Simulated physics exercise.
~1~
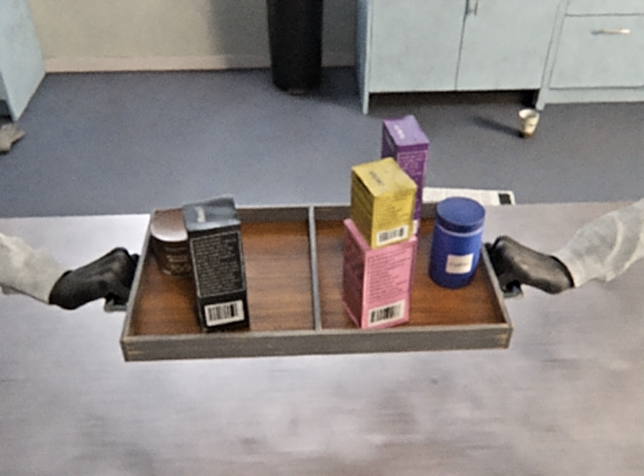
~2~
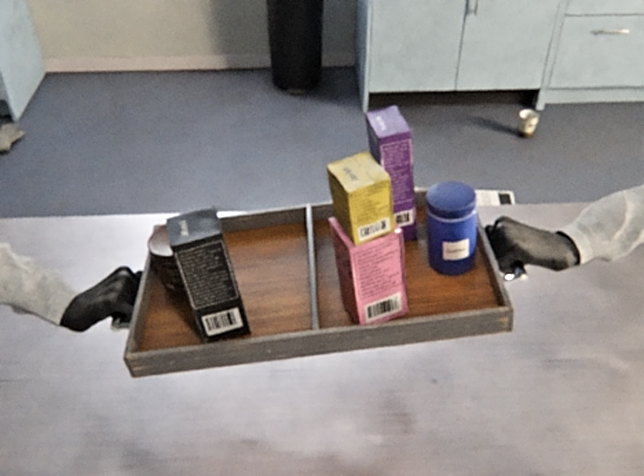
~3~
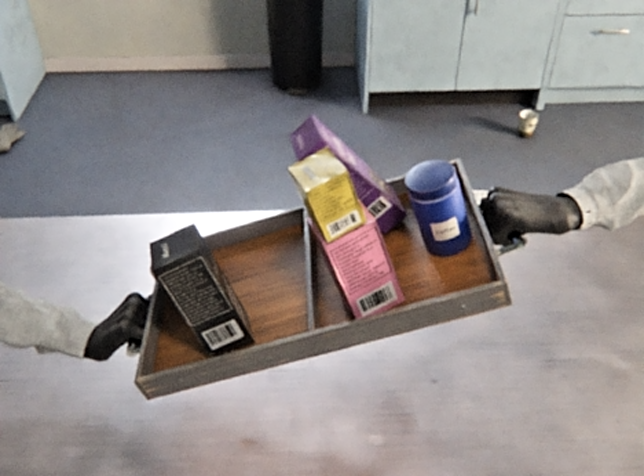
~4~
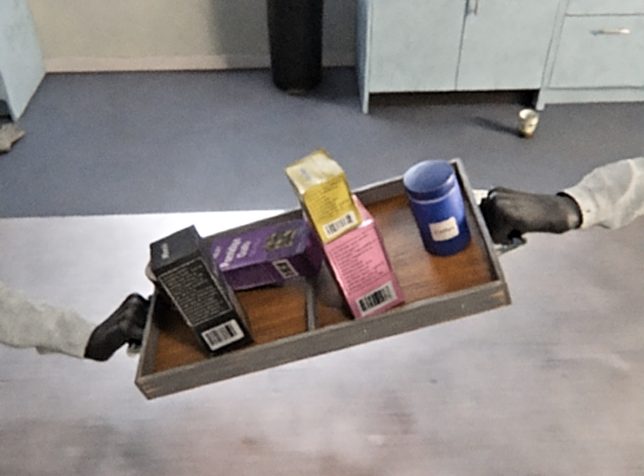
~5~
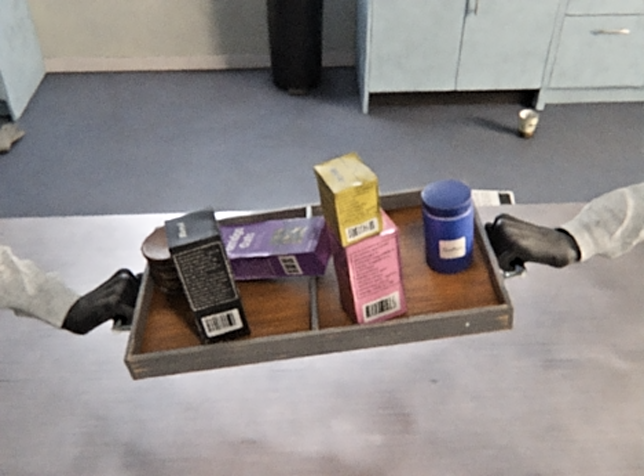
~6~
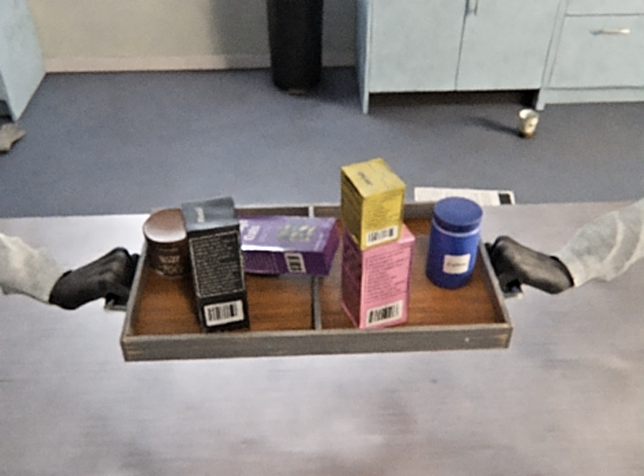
Two gloved hands tipped a divided wooden tray of small boxes and jars down to the left, and the tall purple box toppled over the divider beside the black one; they levelled it again, with the blue jar and other boxes still upright.
